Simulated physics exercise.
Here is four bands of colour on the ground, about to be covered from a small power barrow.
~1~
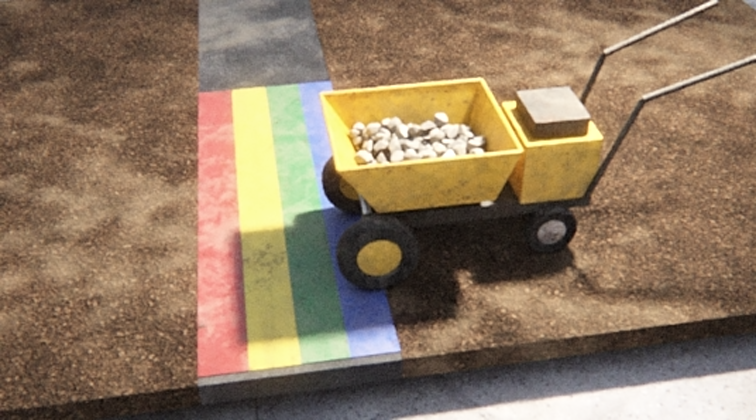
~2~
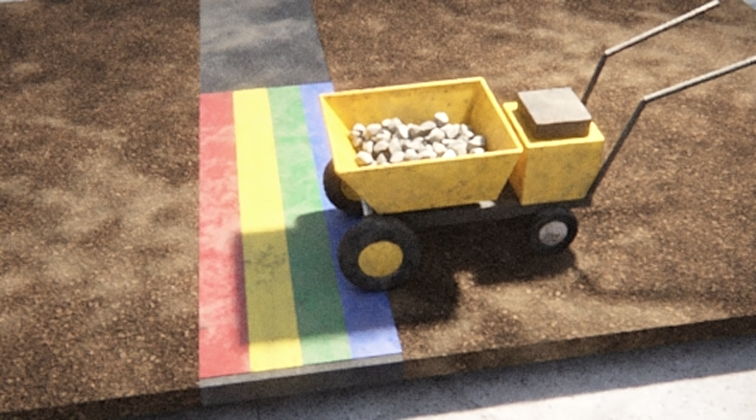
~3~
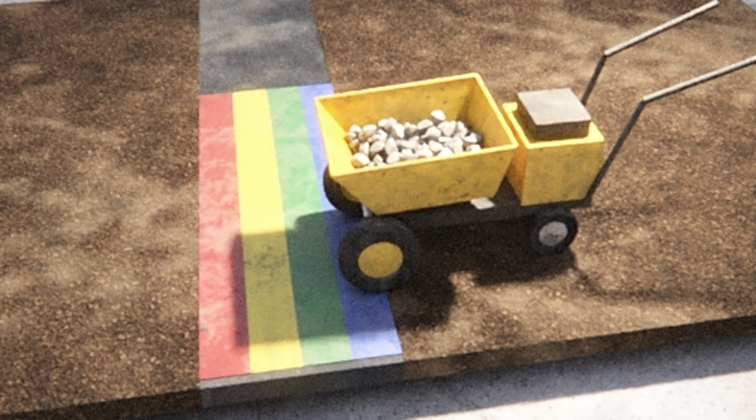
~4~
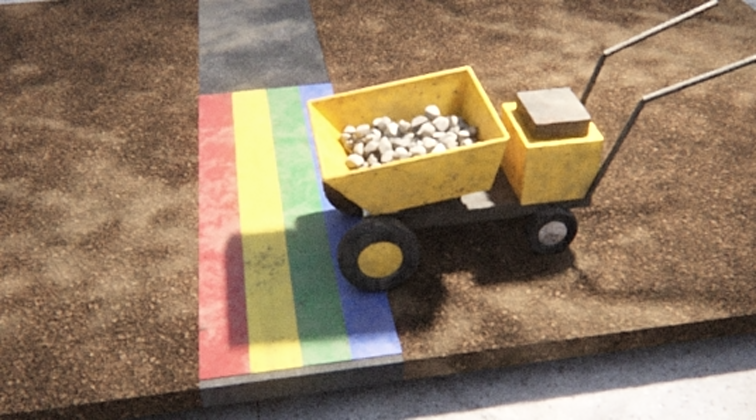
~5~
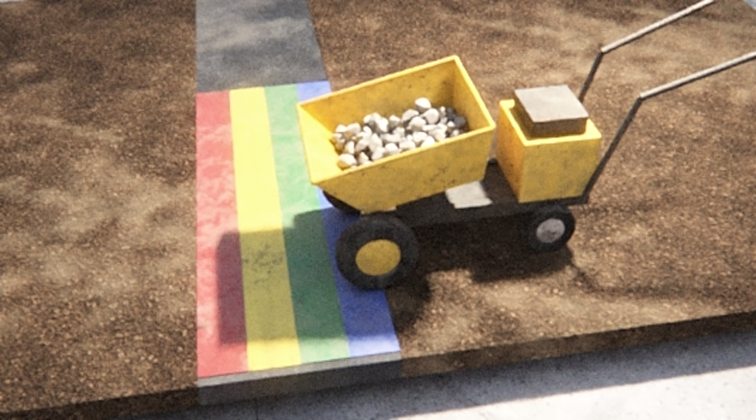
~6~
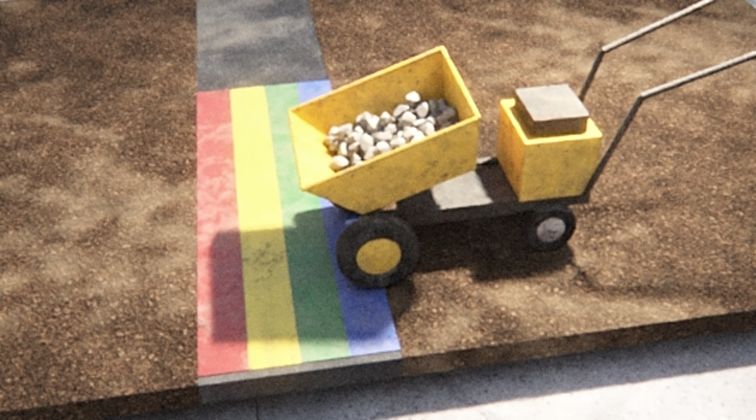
A yellow skip of broken stones on a small barrow tilts gradually toward the left.
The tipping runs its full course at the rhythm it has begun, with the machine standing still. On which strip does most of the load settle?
The red one gets the largest share.
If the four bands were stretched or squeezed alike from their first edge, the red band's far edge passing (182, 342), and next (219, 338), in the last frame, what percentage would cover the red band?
Roughly 30 per cent, and 40 per cent.
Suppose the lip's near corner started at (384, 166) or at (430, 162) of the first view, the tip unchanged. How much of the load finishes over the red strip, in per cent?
First some 10, then 0 per cent.
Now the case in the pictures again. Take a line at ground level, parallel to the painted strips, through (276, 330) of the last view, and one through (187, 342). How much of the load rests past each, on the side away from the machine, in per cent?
Near 60 % and 10 %.
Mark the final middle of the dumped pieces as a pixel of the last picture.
Roughly at (224, 257).
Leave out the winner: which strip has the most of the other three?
Next in line is the yellow strip.
Just after the last frame, skip tipped steeply; every one in the skip.
A moment on, skip tipped right over; the larger part in the skip; about a tenth over the yellow strip; about a tenth over the red strip.
Further on, skip tipped right over; roughly a third in the skip; about a tenth over the yellow strip; roughly a third over the red strip; about a tenth off the paint.
When it is over, skip tipped right over; roughly a third in the skip; not one over the blue strip; not one over the green strip; about a tenth over the yellow strip; roughly a third over the red strip; about a tenth off the paint.
